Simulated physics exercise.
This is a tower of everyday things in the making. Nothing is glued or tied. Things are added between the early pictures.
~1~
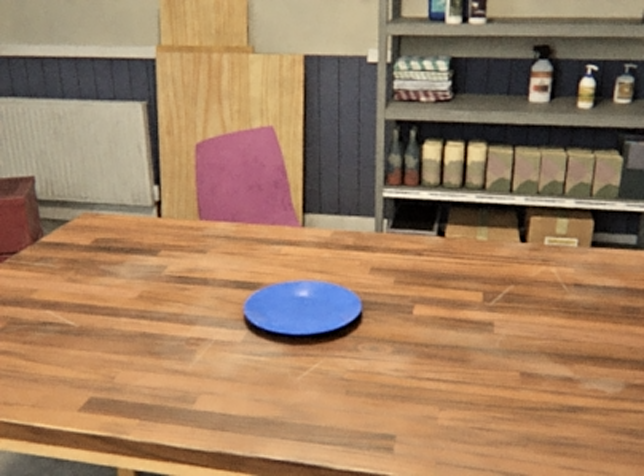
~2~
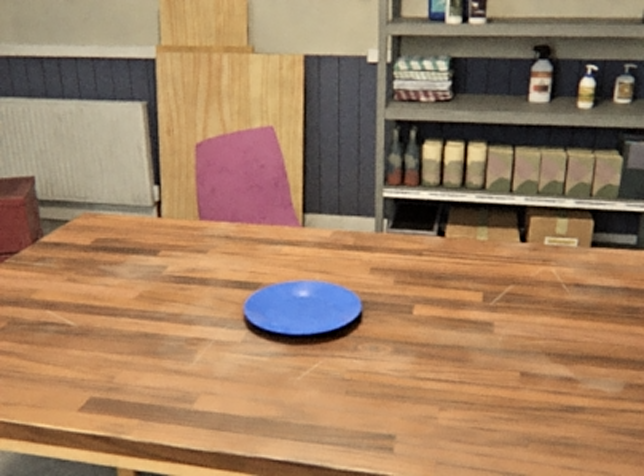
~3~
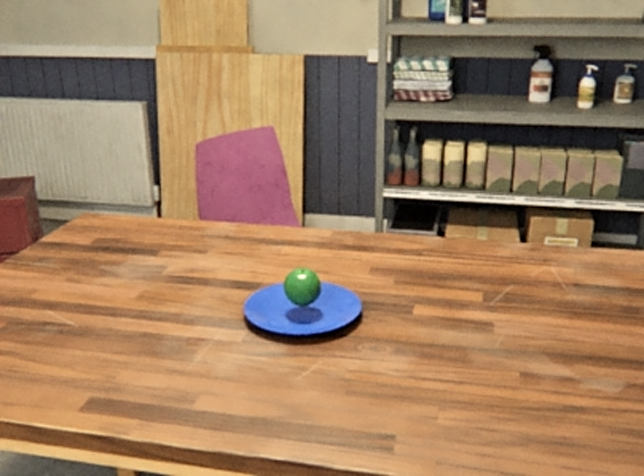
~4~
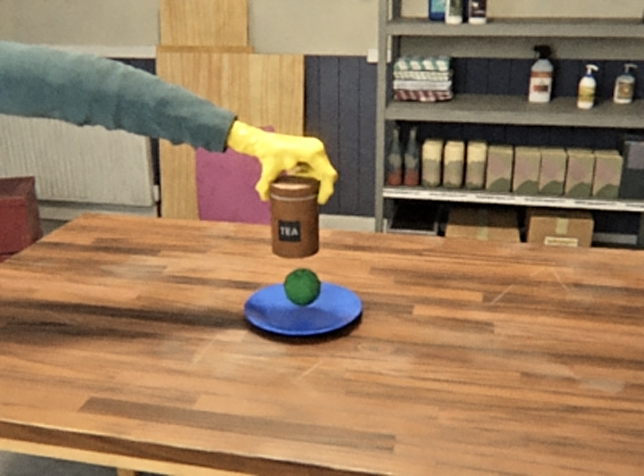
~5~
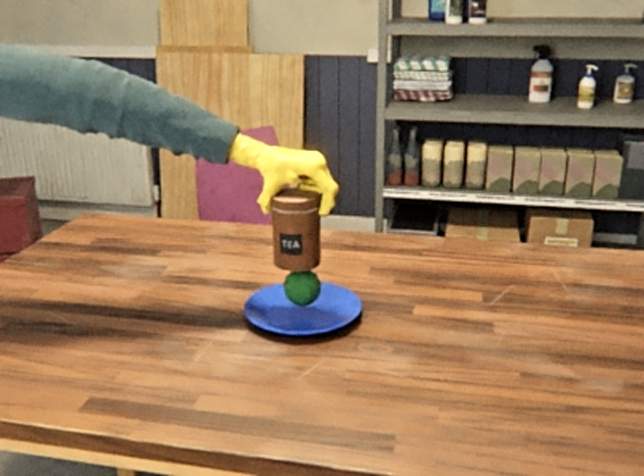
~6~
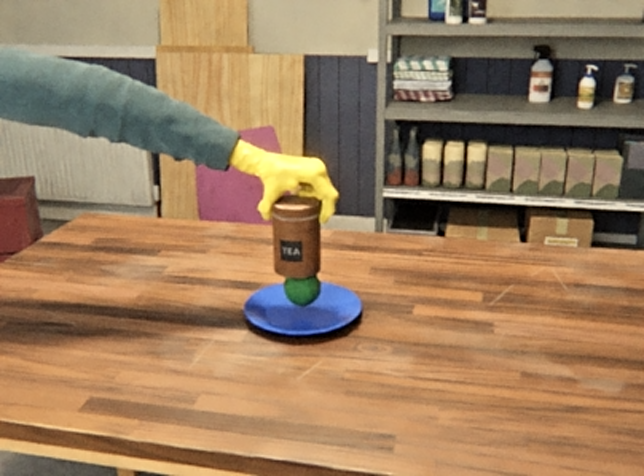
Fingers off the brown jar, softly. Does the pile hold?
In the end the pile comes apart.
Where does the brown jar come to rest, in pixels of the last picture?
Around (195, 284).
Then, 0.40 s past the last view, brown jar rocked 42° from its first pose near (274, 242).
Then, 0.60 s past the last view, brown jar now fallen.
Then, 0.70 s past the last view, things are still on the move.
Then, 1.70 s past the last view, nothing new.
Finally, fallen, brown jar; the other 2 still in place. Final places as the last picture's camera would see them, brown jar near (195, 284). The pile gives way.
